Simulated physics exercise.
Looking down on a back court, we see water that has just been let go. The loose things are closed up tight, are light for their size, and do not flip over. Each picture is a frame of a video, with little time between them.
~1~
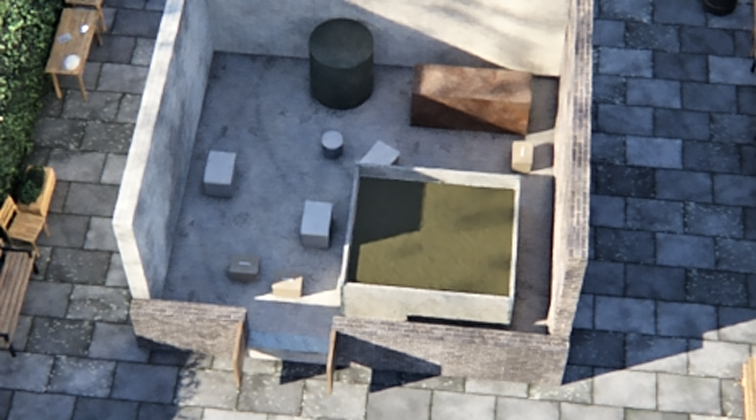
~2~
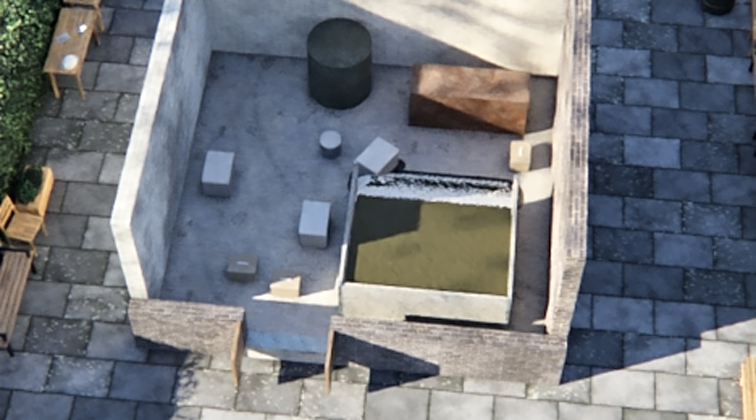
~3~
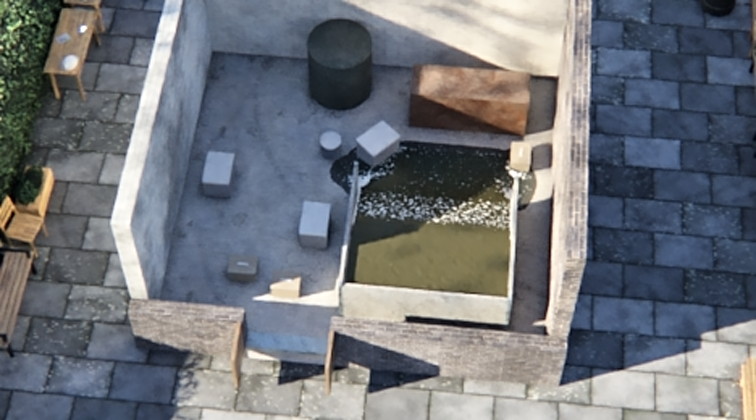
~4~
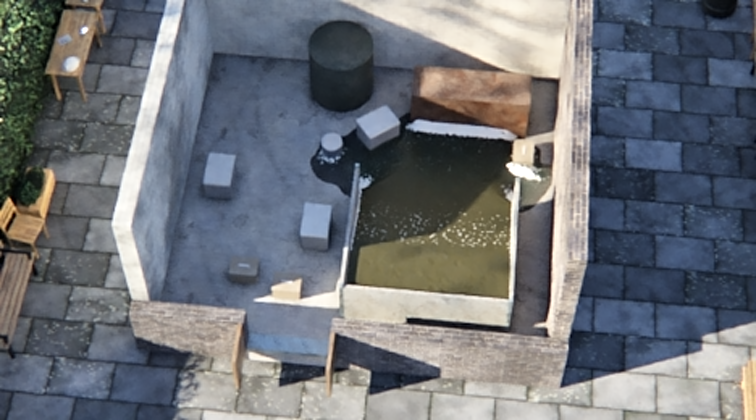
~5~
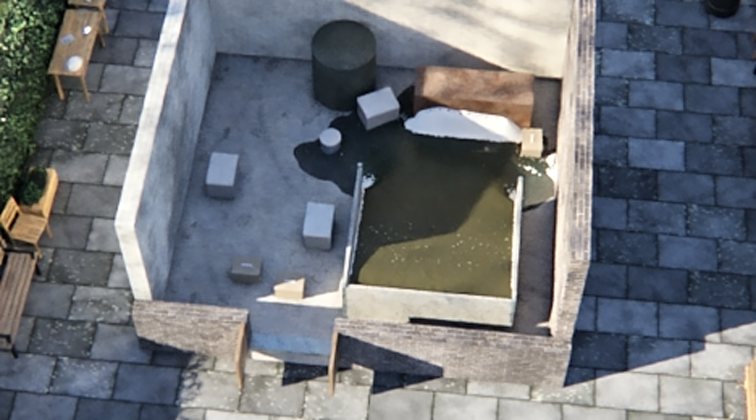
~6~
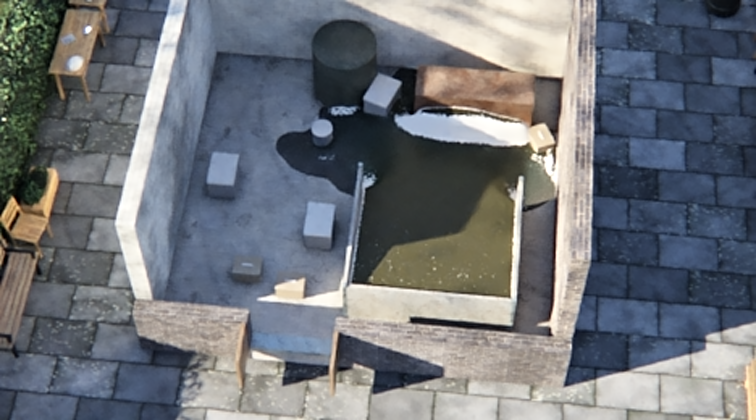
Water pours from the back of a walled tank and pushes several blocks across the courtyard.
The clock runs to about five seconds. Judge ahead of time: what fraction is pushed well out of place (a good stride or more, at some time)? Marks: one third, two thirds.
It lands in the middle band.
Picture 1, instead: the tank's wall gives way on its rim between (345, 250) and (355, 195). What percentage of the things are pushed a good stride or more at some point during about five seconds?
It comes to roughly 70 %.
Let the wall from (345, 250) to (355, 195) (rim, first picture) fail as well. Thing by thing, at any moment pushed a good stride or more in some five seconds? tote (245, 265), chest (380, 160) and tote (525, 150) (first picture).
Got that far, never got that far, never got that far.
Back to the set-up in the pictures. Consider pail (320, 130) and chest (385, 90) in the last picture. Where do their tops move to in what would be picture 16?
(221, 53) and (411, 58).
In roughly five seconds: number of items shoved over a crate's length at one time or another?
That works out to 4.
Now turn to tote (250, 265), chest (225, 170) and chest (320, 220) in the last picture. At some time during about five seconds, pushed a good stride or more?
Working through them in turn, I get never that far off, shoved clear, then never that far off.
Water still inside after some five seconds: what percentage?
About 100 percent.
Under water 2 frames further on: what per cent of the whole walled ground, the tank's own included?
My estimate is about 45 per cent.
A moment on, 3 of 7 are well off their spots; 2 afloat.
Next, 3 of 7 are well off their spots; 3 afloat.
Later, 4 of 7 are well off their spots; 3 afloat.
In the end, 4 of 7 are well off their spots, and 4 have been at some point; 4 afloat.
